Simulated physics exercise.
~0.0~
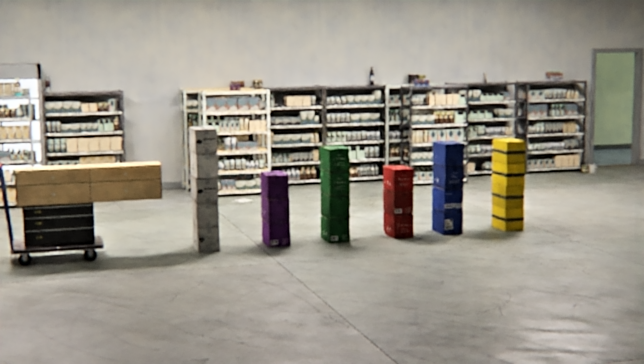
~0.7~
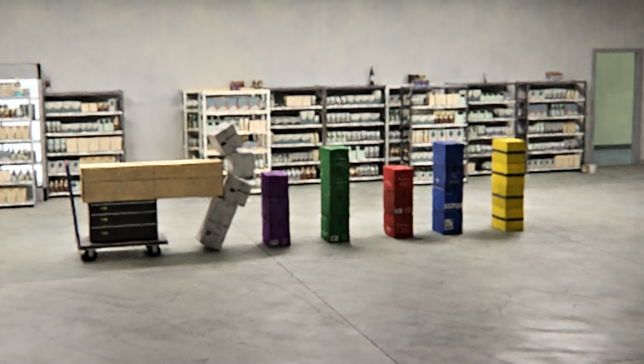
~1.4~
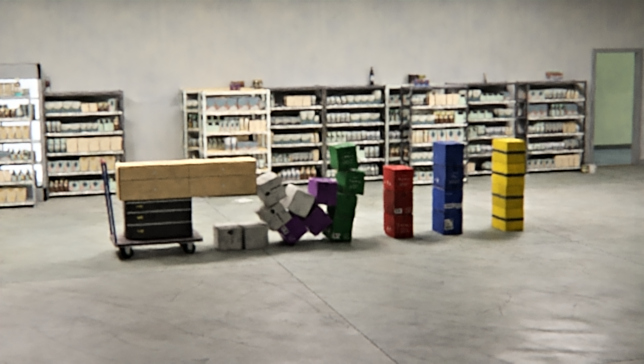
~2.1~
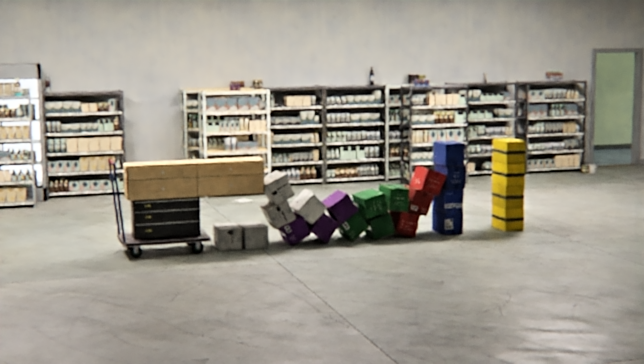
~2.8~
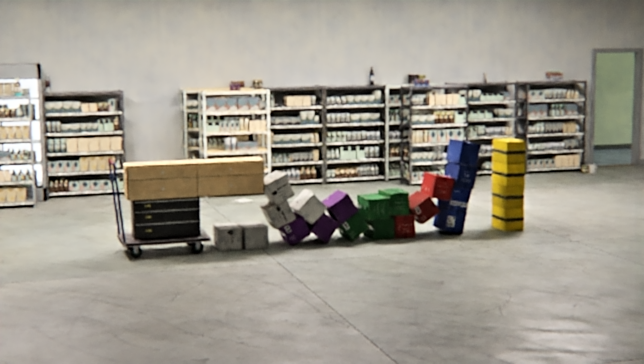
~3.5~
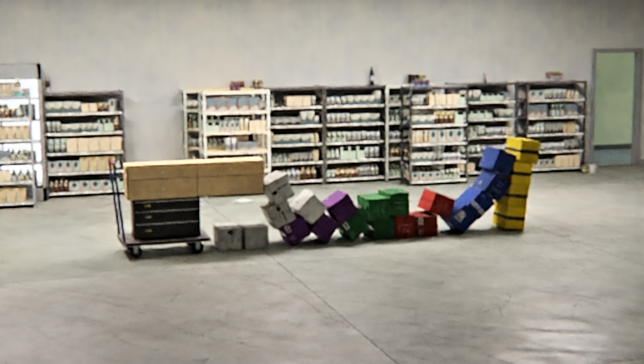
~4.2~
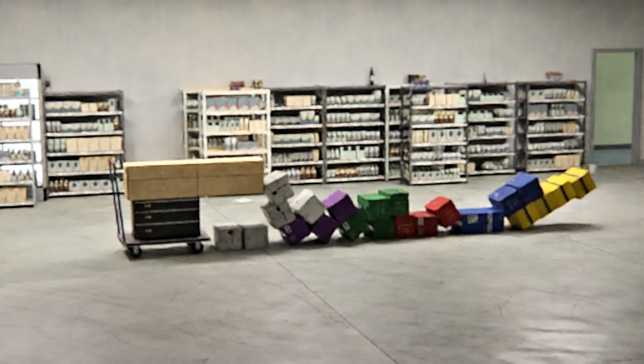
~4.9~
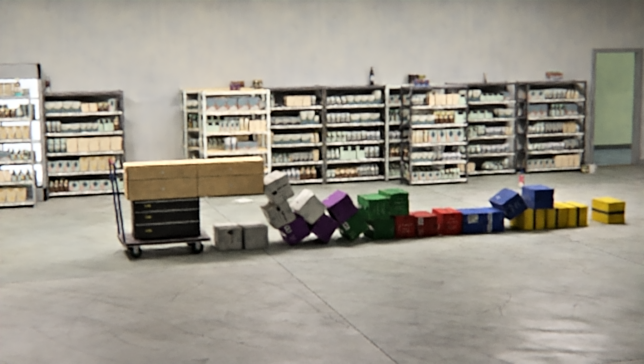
Warehouse floor, a loaded trolley rolling right into a pale carton stack, toppling purple, green, red, blue and yellow stacks into a jumbled row.
